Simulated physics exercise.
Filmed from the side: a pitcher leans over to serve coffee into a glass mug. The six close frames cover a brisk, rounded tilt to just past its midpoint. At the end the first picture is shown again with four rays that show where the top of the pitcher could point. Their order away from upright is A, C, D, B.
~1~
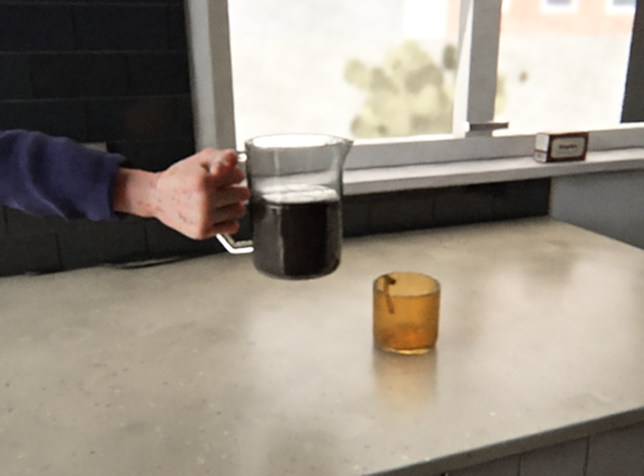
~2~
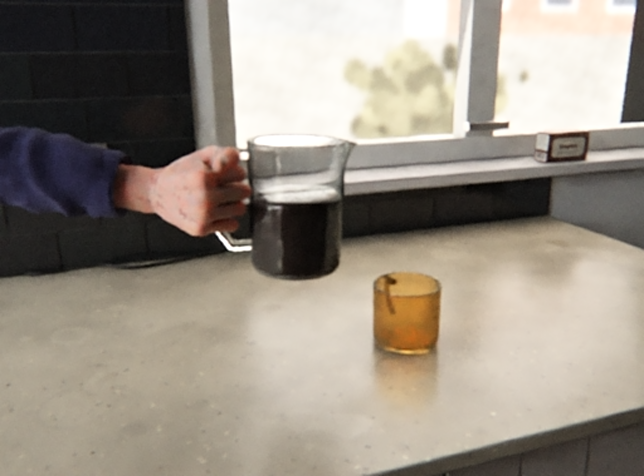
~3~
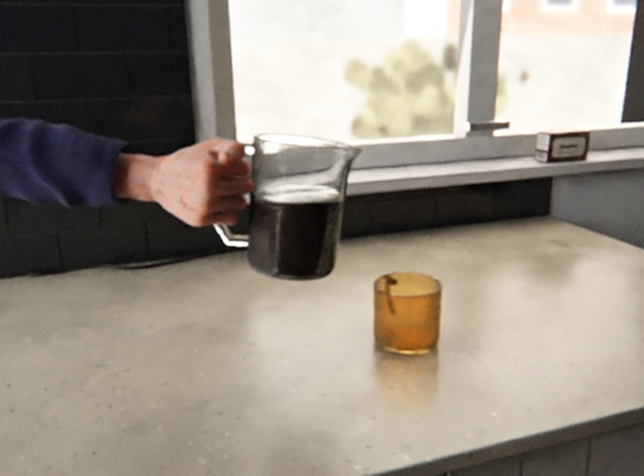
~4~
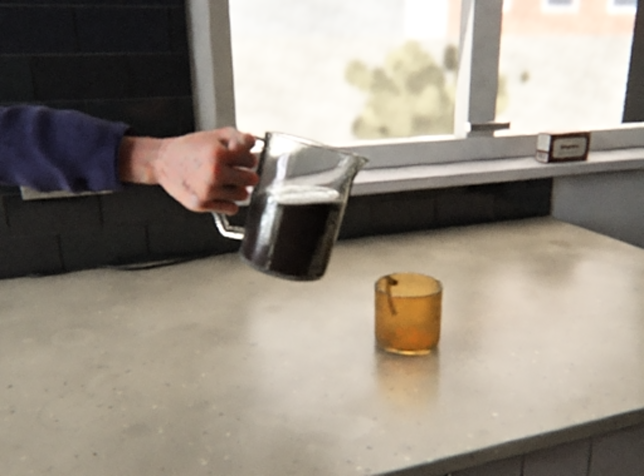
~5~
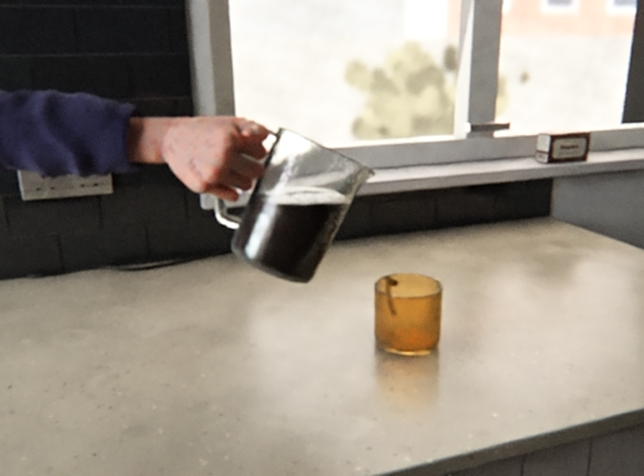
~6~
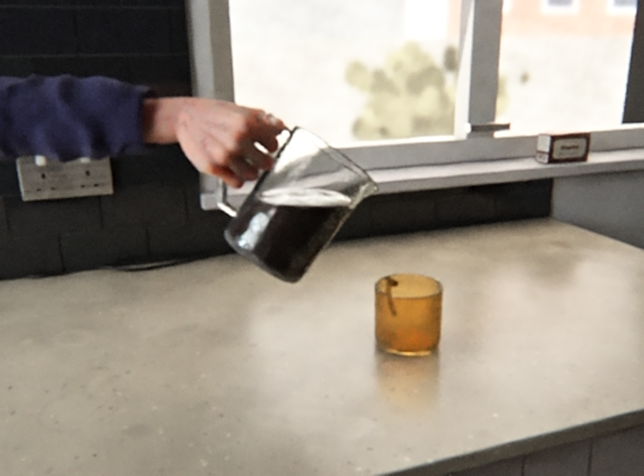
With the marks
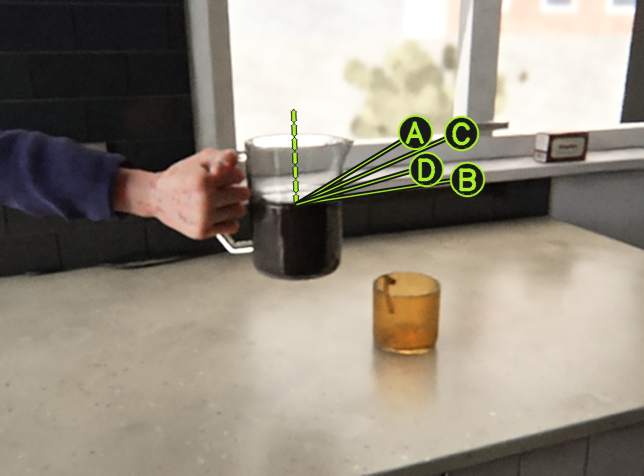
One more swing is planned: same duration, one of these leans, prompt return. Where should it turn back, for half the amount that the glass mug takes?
C is best.
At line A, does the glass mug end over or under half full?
Under half.
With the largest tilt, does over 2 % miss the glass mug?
Yes, it does.
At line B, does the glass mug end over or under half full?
Over.
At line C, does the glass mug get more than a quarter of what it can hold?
Yes.
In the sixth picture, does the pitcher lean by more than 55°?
No.
On the marked copy, A at (400, 141); B at (450, 180); C at (445, 138); D at (409, 171).
For line A, the glass mug ends with about 31 % of what it can hold.
For line B, the glass mug ends with about 92 % of what it can hold; 10 % of the coffee is spilt.
For line C, the glass mug ends with about 54 % of what it can hold.
For line D, the glass mug ends with about 66 % of what it can hold; 10 % of the coffee is spilt.
